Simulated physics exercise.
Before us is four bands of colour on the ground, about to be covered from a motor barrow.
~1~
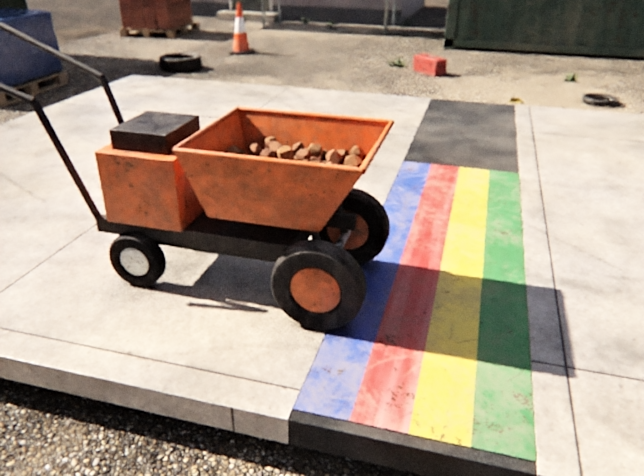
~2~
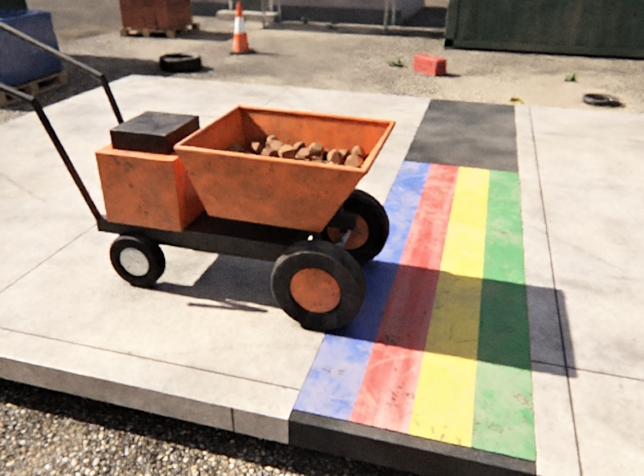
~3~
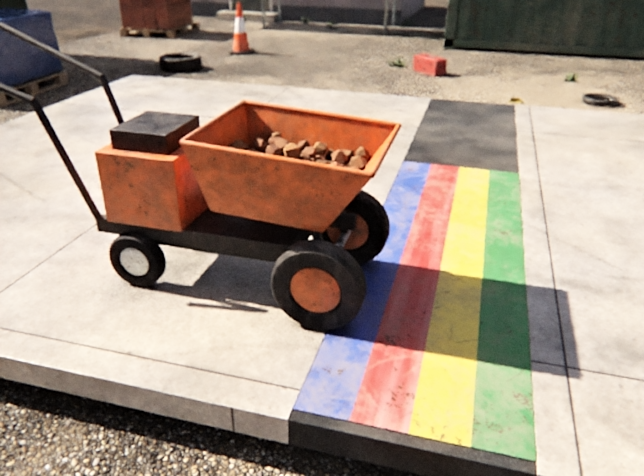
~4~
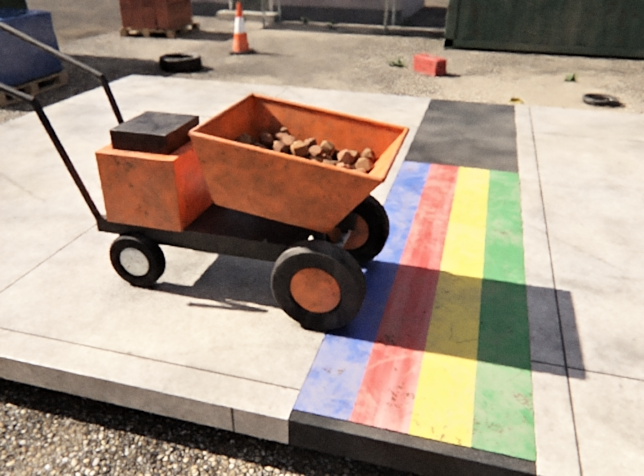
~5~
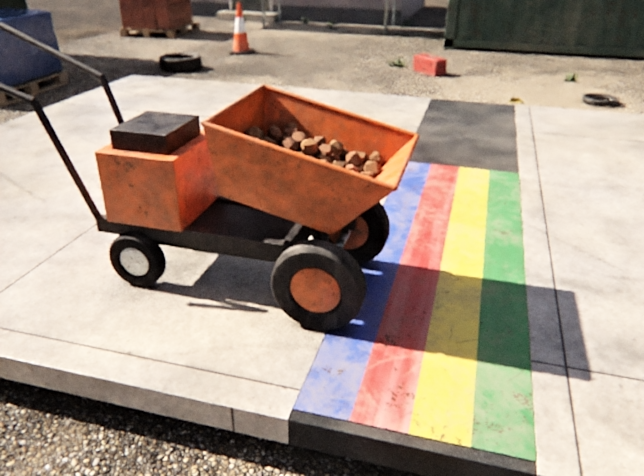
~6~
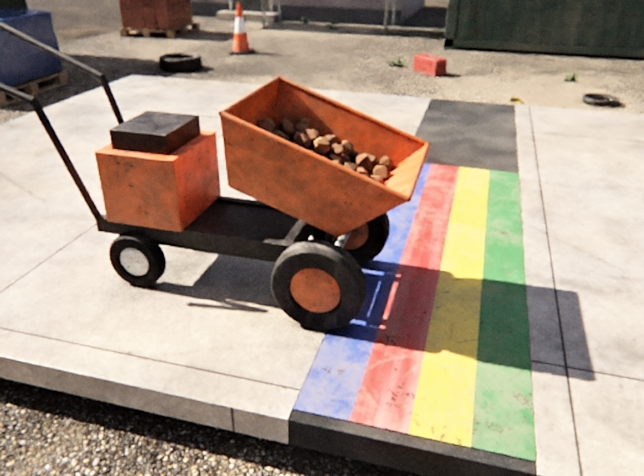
The orange skip of a motor barrow, loaded with brown clods, sits level at first, then tilts gradually forward to the right, its rear rising, while the wheels stay still beside blue, red, yellow and green ground strips.
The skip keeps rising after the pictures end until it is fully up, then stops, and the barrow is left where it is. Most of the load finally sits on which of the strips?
It sits mostly on the green strip.
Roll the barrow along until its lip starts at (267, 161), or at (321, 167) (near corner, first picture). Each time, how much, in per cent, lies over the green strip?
Result: Try 1 = 10 %, try 2 = 20 %.
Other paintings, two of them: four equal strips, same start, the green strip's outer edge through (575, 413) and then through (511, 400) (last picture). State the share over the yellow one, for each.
Shares: About 40 per cent; about 10 per cent.
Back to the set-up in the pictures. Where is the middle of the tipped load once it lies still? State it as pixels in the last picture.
Close to (502, 310) in the last view.
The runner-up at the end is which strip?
The answer is the yellow strip.
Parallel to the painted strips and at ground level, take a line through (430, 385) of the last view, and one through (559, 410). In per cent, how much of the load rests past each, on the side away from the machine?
Close to 70 % and 0 %, in that order.
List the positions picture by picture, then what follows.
Lip of the skip at (363, 171), level; top of the load at (286, 154), clay clods; blue strip at (341, 362); red strip at (393, 372); yellow strip at (447, 382); green strip at (504, 393), in the first picture.
Lip of the skip at (365, 172), level; top of the load at (287, 153), in the second picture.
Lip of the skip at (372, 175), tipped barely; top of the load at (273, 153), in the third picture.
Lip of the skip at (382, 181), tipped a little; top of the load at (281, 150), in the fourth picture.
Lip of the skip at (394, 189), tipped a little; top of the load at (281, 153), in the fifth picture.
Lip of the skip at (408, 199), tipped clearly; top of the load at (281, 139); blue strip at (341, 362); red strip at (393, 372); yellow strip at (447, 382); green strip at (504, 393), in the sixth picture.
Soon after the last picture, skip tipped steeply; all in the skip.
A little later, skip tipped right over; most in the skip; a small part over the yellow strip; a small part over the green strip.
Later still, skip tipped right over; about a third in the skip; a stray few over the red strip; a small part over the yellow strip; about a third over the green strip; a small part off the paint.
At rest, skip tipped right over; about a third in the skip; none over the blue strip; a stray few over the red strip; about a quarter over the yellow strip; about a third over the green strip; a small part off the paint.
